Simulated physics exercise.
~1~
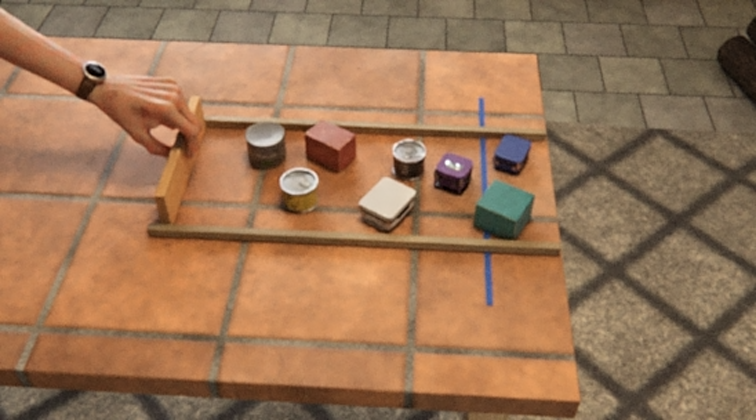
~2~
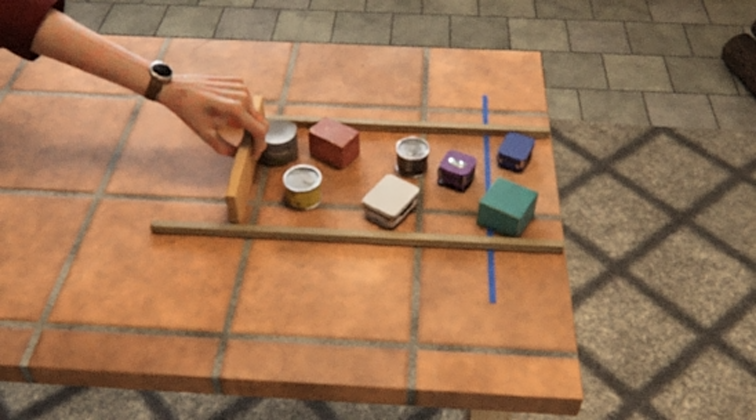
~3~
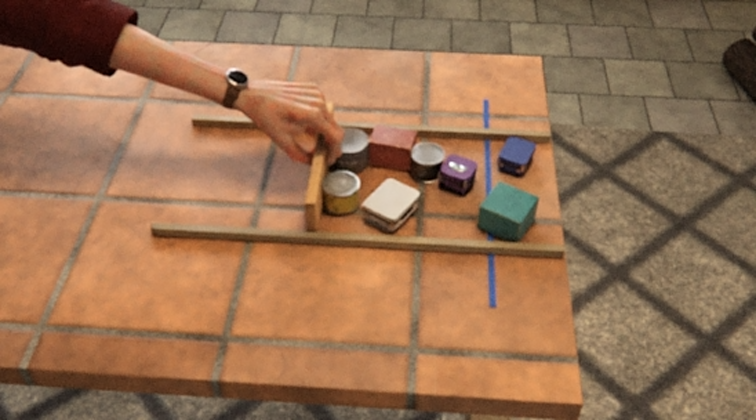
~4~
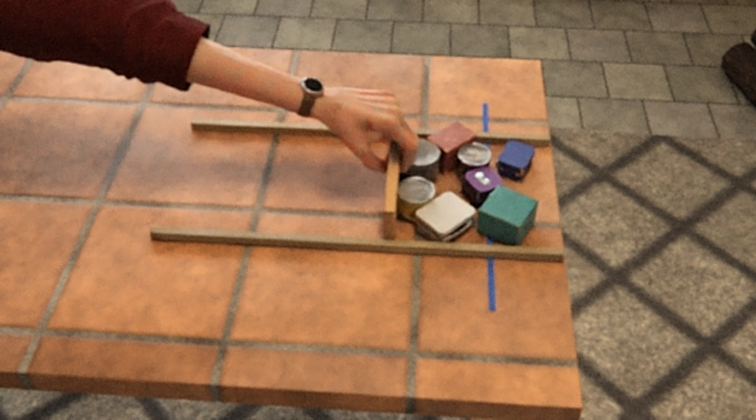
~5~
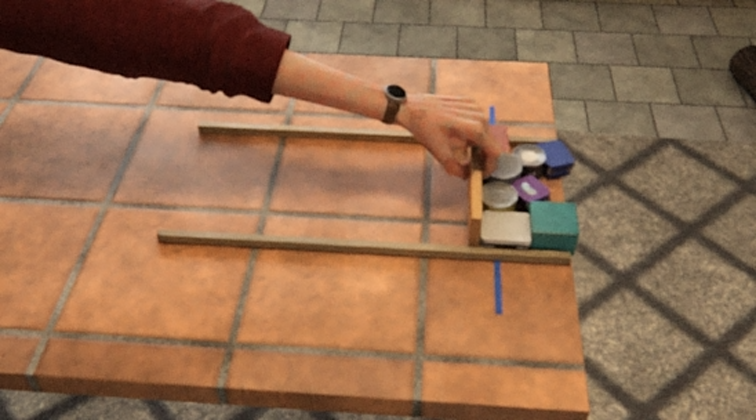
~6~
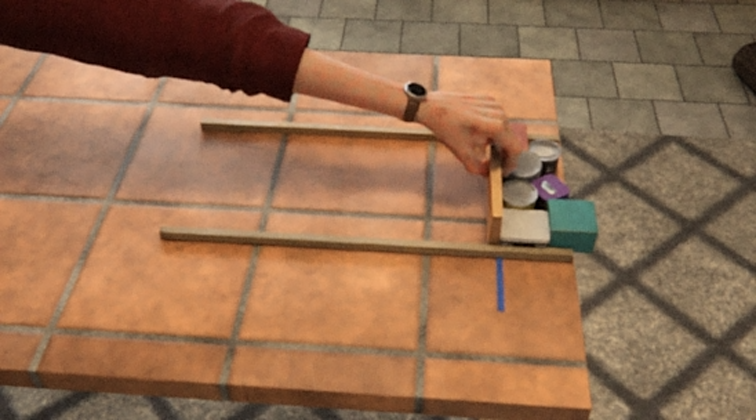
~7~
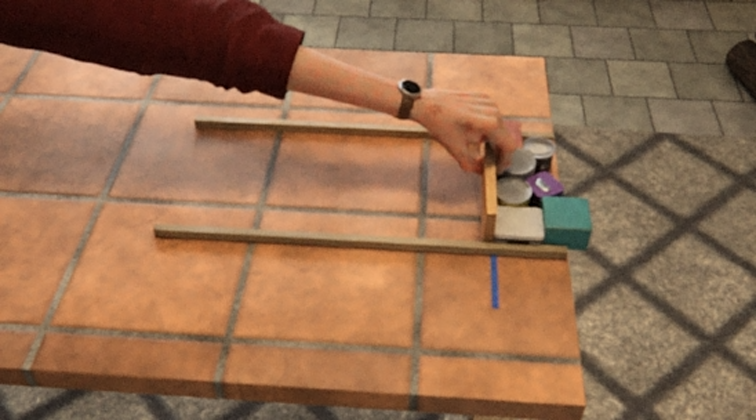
A hand pushes a board right, bunching small things at the table's edge as the blue one drops off.
